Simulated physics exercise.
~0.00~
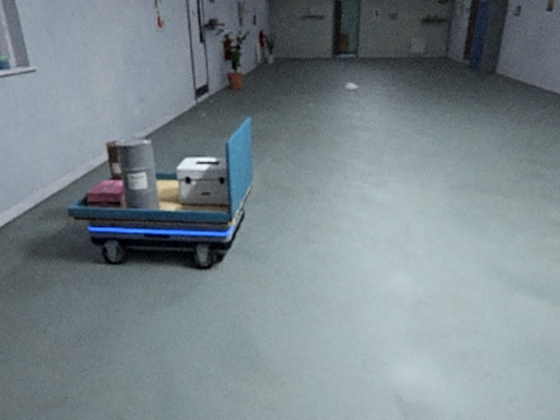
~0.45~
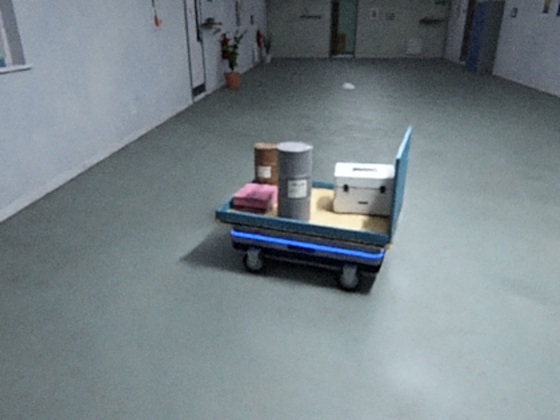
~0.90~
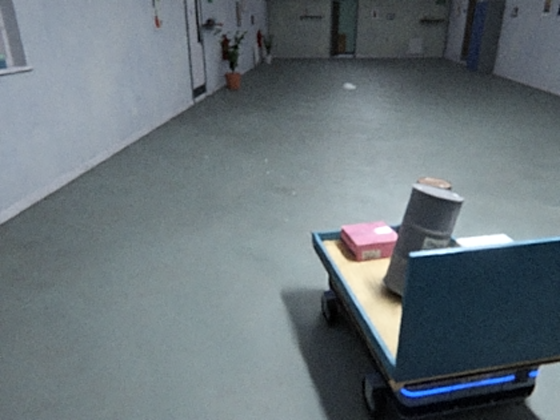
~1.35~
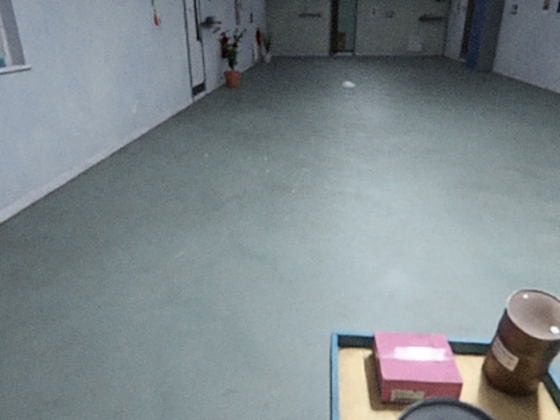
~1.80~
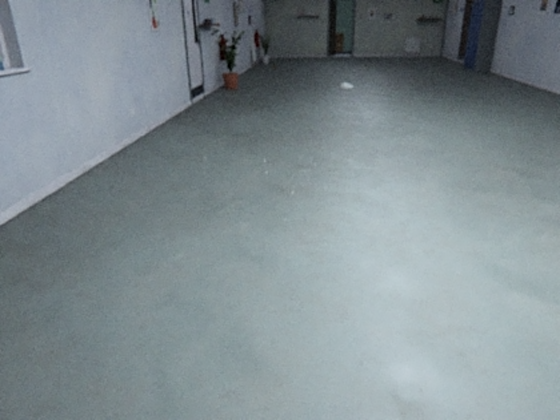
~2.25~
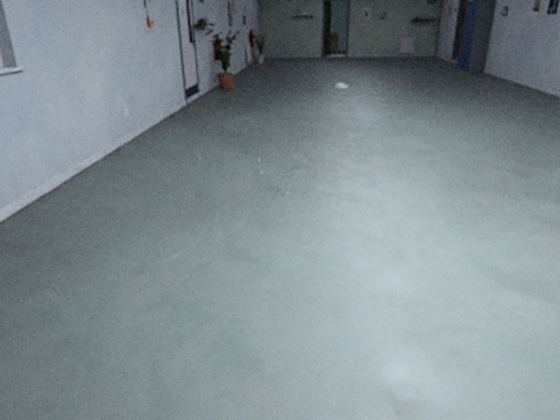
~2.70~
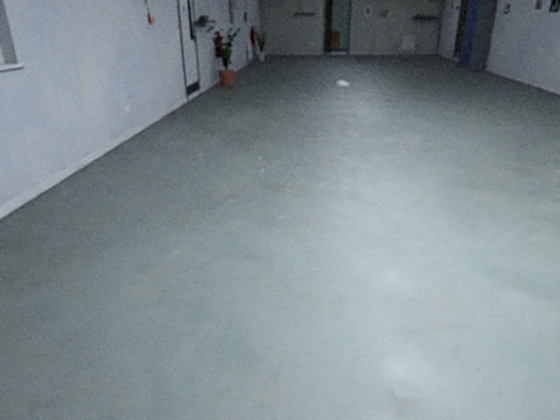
A powered flat cart with blue edges and a tall front board carries a pink parcel, a white toolbox, a grey canister and a brown canister across a wide grey floor. It travels to the right, then swings round toward the viewer, its tall board coming to the front. As it turns, the grey canister leans noticeably while the brown one stays nearly upright. The cart continues down toward the lower right corner, where the brown canister is also leaning beside the pink parcel. It then passes out of view, leaving only the empty floor.
